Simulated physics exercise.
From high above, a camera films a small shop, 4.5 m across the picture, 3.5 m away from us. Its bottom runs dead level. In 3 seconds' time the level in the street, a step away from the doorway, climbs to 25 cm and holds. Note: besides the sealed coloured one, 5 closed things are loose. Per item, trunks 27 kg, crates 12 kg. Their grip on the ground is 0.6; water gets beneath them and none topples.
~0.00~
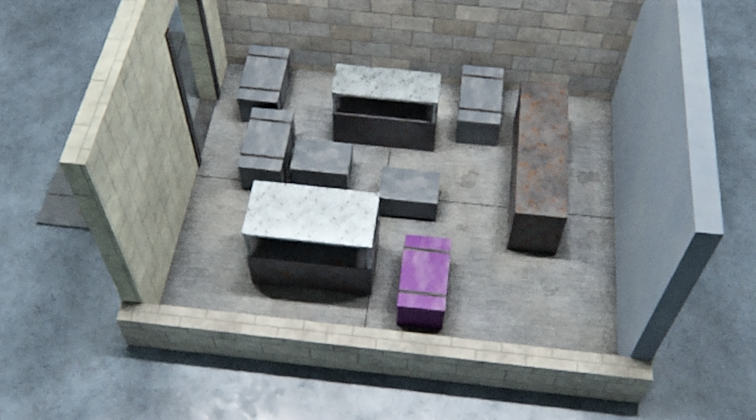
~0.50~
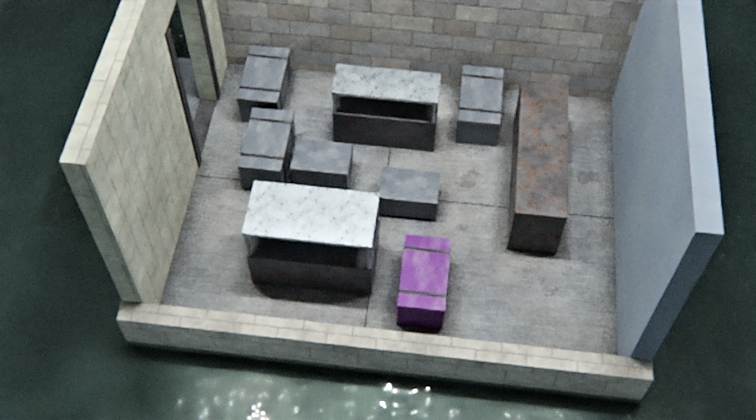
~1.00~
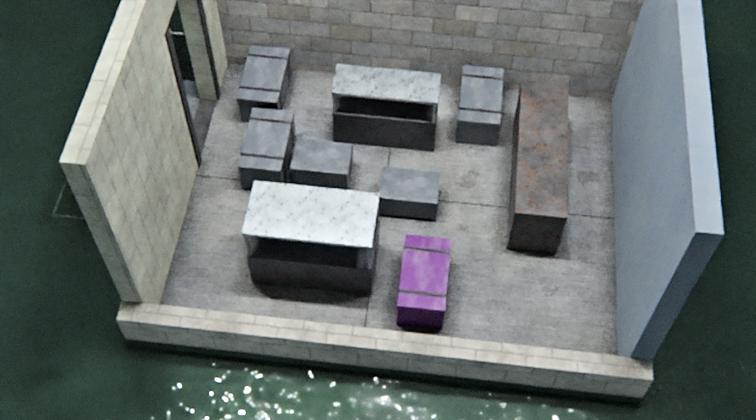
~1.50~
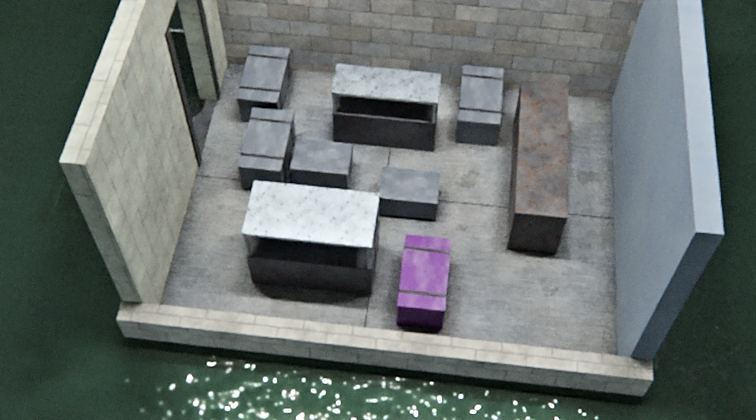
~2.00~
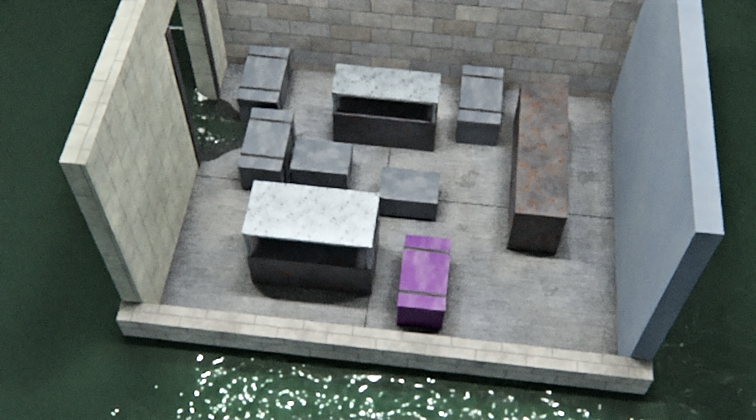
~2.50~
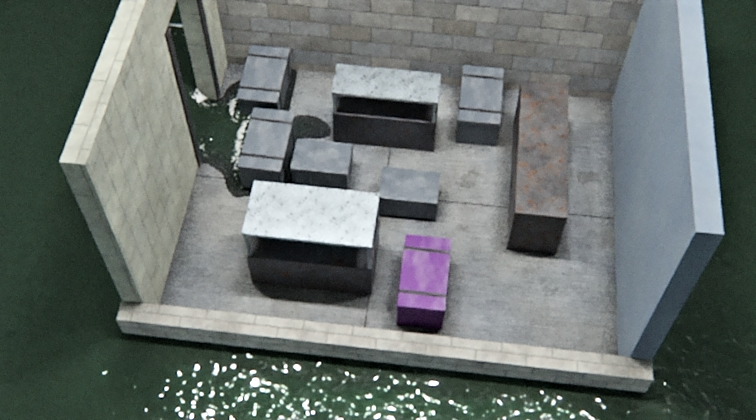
The video shows a small shop from above as dark green water surrounds its walls, then enters through the doorway at left and spreads around the nearby grey boxes, while the purple trunk and the other furnishings stay still.
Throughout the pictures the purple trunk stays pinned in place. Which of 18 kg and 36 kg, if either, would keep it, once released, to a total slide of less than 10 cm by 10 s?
Passing pick: Only the heavier.
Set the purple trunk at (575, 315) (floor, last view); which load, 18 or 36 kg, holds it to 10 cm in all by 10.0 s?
Result: Heavy passes, light fails.
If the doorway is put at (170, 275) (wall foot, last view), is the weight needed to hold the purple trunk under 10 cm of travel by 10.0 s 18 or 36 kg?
If so, then both options fall short.
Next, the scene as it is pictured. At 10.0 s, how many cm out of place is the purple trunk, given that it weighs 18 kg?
I'd put it at about 30 cm.
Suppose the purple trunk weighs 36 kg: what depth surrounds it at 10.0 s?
8 cm, roughly.
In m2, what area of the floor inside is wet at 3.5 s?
Somewhere about 3.5 m2, give or take.
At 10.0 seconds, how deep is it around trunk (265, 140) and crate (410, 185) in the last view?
Around 14 cm and 13 cm.
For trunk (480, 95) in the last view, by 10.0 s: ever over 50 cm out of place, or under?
Verdict for this one: Under half a metre.
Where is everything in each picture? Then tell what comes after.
The purple trunk at (425, 272) rests on the ground; 0.0 m2 under water; 0 of 6 have shifted, in the first picture.
The purple trunk at (425, 272), on the bottom; water covers 0.0 m2; 0 of 6 have shifted, in the second picture.
The purple trunk at (425, 272) rests on the ground; water covers 0.0 m2; 0 of 6 have shifted, in the third picture.
The purple trunk at (425, 272), on the bottom; water covers 0.0 m2; 0 of 6 have shifted, in the fourth picture.
The purple trunk at (425, 272), on the bottom; 0.3 m2 under water; 0 of 6 have shifted, in the fifth picture.
The purple trunk at (425, 272), on the bottom; 0.8 m2 under water; 0 of 6 have shifted, in the sixth picture.
After 3.5 s the purple trunk would be 0 cm from its start with 18 kg and 0 cm from its start with 36 kg; 0 cm of water round it then.
After 4.5 s the purple trunk would be 0 cm from its start with 18 kg and 0 cm from its start with 36 kg; 0 cm of water round it then.
After 7.0 s the purple trunk would be 0 cm from its start with 18 kg and 0 cm from its start with 36 kg; 3 cm of water round it then.
After 10.0 s the purple trunk would be 32 cm from its start with 18 kg and 0 cm from its start with 36 kg; 8 cm of water round it then.
